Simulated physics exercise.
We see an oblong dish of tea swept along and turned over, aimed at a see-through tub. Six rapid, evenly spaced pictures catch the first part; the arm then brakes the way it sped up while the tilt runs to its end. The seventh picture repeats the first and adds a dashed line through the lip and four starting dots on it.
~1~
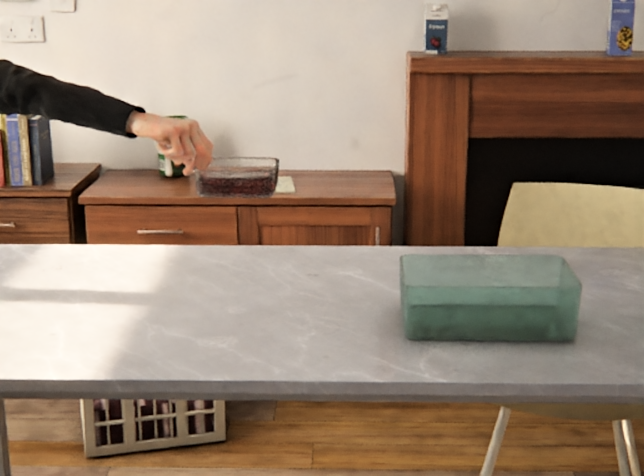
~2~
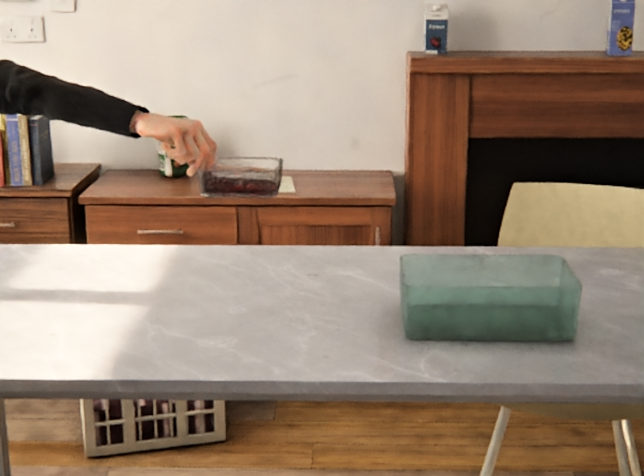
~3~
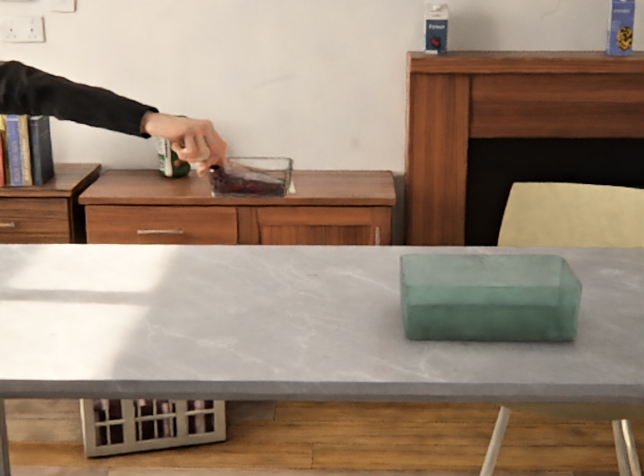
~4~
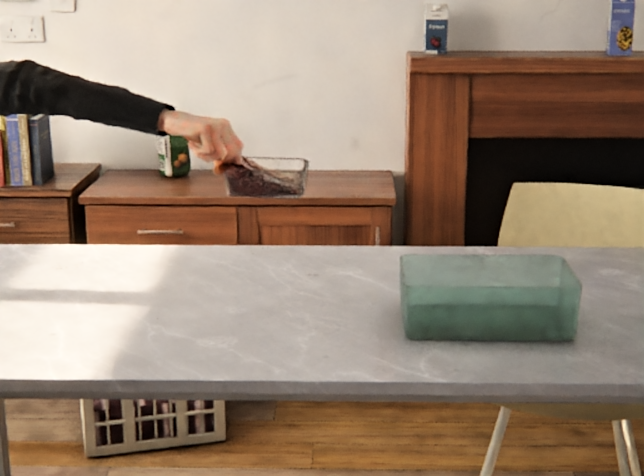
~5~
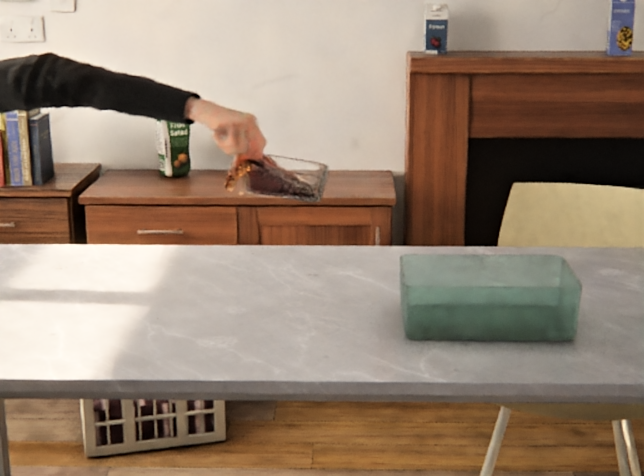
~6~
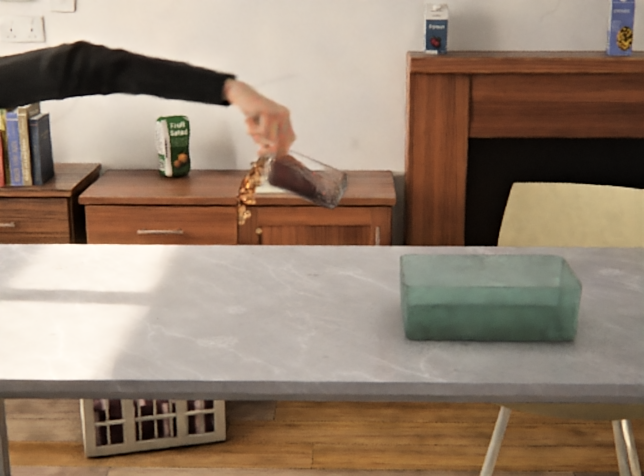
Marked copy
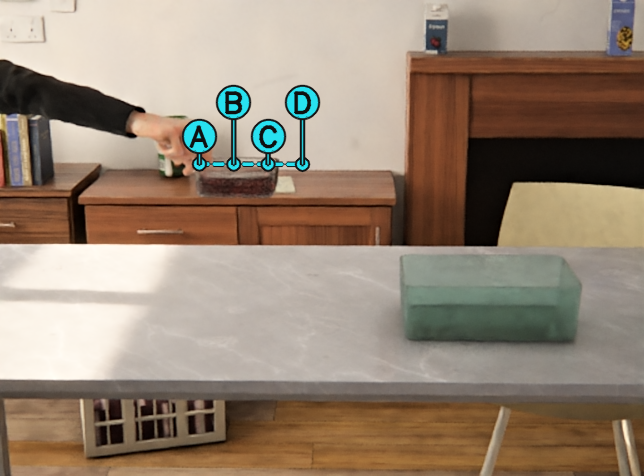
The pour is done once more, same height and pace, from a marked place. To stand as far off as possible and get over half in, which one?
It is B.
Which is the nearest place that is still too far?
That would be A.
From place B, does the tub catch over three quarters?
No, less.
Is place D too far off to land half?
No.
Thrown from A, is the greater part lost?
Yes, that goes wrong.
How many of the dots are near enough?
Three.
In cyan, A at (199, 164); B at (233, 164); C at (268, 164); D at (302, 164).
With A, about 31 % lands in the tub, 63 % falls short and 6 % goes beside or beyond.
With B, about 62 % lands in the tub, 32 % falls short and 6 % goes beside or beyond.
With C, about 70 % lands in the tub, 23 % falls short and 7 % goes beside or beyond.
With D, about 73 % lands in the tub, 18 % falls short and 9 % goes beside or beyond.
